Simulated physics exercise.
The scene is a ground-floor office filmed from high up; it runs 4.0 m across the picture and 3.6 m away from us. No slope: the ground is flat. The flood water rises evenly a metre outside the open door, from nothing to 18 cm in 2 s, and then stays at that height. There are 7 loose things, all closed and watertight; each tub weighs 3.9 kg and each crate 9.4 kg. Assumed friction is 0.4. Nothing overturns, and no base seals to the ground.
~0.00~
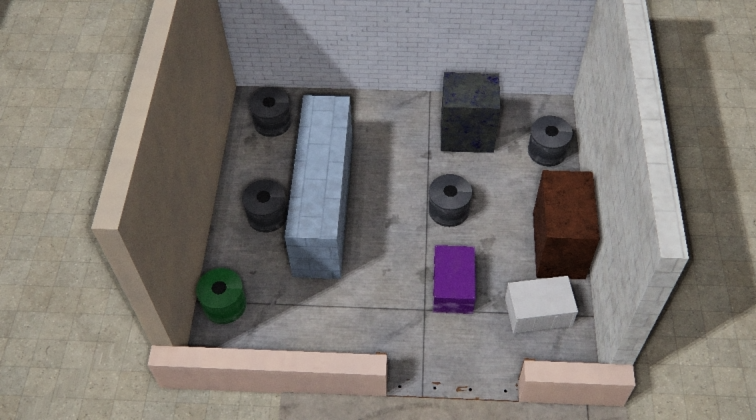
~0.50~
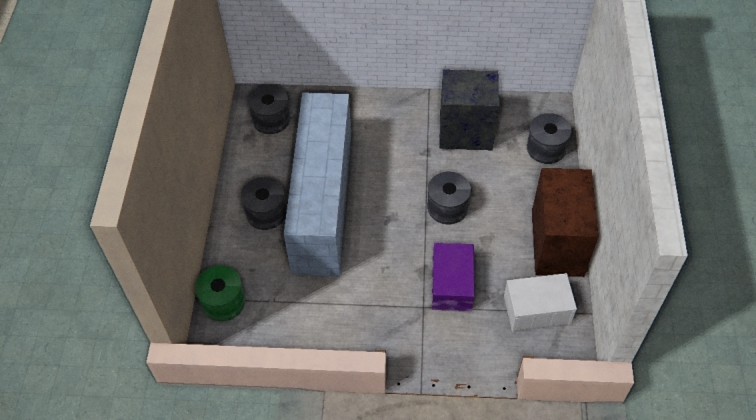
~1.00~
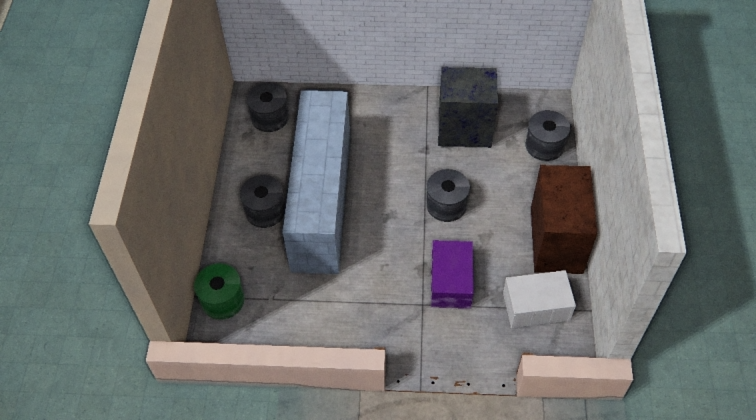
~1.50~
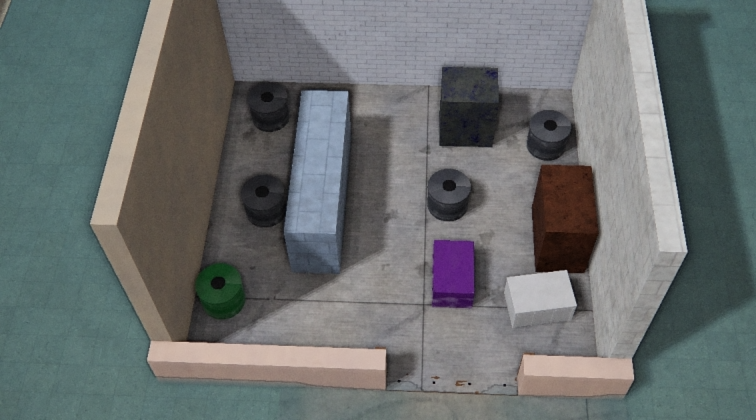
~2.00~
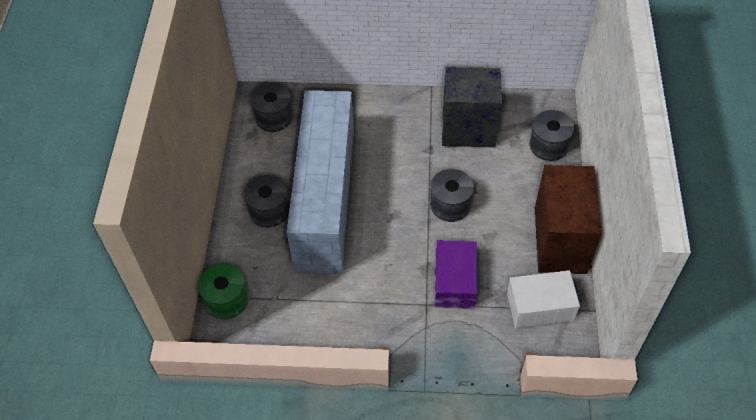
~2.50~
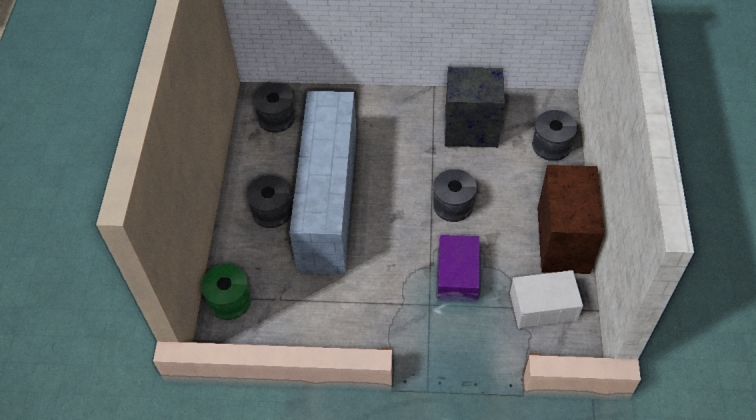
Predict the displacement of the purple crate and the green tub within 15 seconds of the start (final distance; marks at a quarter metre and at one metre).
By that time the purple crate has gone a long distance and the green tub has gone a long distance.
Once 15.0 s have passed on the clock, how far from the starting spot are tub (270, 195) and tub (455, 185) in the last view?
One is off by 150 cm, the other by 250 cm, in the order asked.
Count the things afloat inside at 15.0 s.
The number is 7.
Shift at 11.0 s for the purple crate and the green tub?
Close to 120 cm for the first and 50 cm for the second.
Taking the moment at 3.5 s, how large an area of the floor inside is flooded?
About 5.0 m2.
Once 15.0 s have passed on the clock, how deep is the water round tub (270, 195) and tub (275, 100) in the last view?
I'd estimate 13 cm for the first and 13 cm for the second.
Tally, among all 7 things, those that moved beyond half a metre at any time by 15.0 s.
I make it 6.
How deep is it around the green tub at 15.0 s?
Roughly 12 cm at that moment.
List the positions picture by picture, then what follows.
The first picture shows the purple crate at (455, 272), on the bottom; the green tub at (219, 288) rests on the ground; 0.0 m2 under water; 0 of 7 have shifted.
The second picture shows the purple crate at (454, 269), on the bottom; the green tub at (218, 285), on the bottom; water covers 0.0 m2; 0 of 7 have shifted.
The third picture shows the purple crate at (453, 266), on the bottom; the green tub at (217, 283), on the bottom; 0.0 m2 under water; 0 of 7 have shifted.
The fourth picture shows the purple crate at (454, 266), on the bottom; the green tub at (218, 283), on the bottom; 0.0 m2 under water; 0 of 7 have shifted.
The fifth picture shows the purple crate at (457, 266), on the bottom; the green tub at (221, 283), on the bottom; 0.5 m2 under water; 0 of 7 have shifted.
The sixth picture shows the purple crate at (459, 261) rests on the ground, 6 cm from its start; the green tub at (224, 284) rests on the ground; 1.3 m2 under water; 1 of 7 have shifted.
After 3.5 s the purple crate is near (456, 205), 0.7 m from its start, aground; the green tub is near (224, 284), 0.0 m from its start, aground; 0 afloat.
After 6.8 s the purple crate is near (445, 170), 1.2 m from its start, afloat; the green tub is near (224, 284), 0.0 m from its start, aground; 4 afloat.
After 11.0 s the purple crate is near (428, 163), 1.2 m from its start, afloat; the green tub is near (242, 323), 0.5 m from its start, afloat; 7 afloat.
After 15.0 s the purple crate is near (383, 106), 2.1 m from its start, afloat; the green tub is near (439, 280), 2.1 m from its start, afloat; 7 afloat.
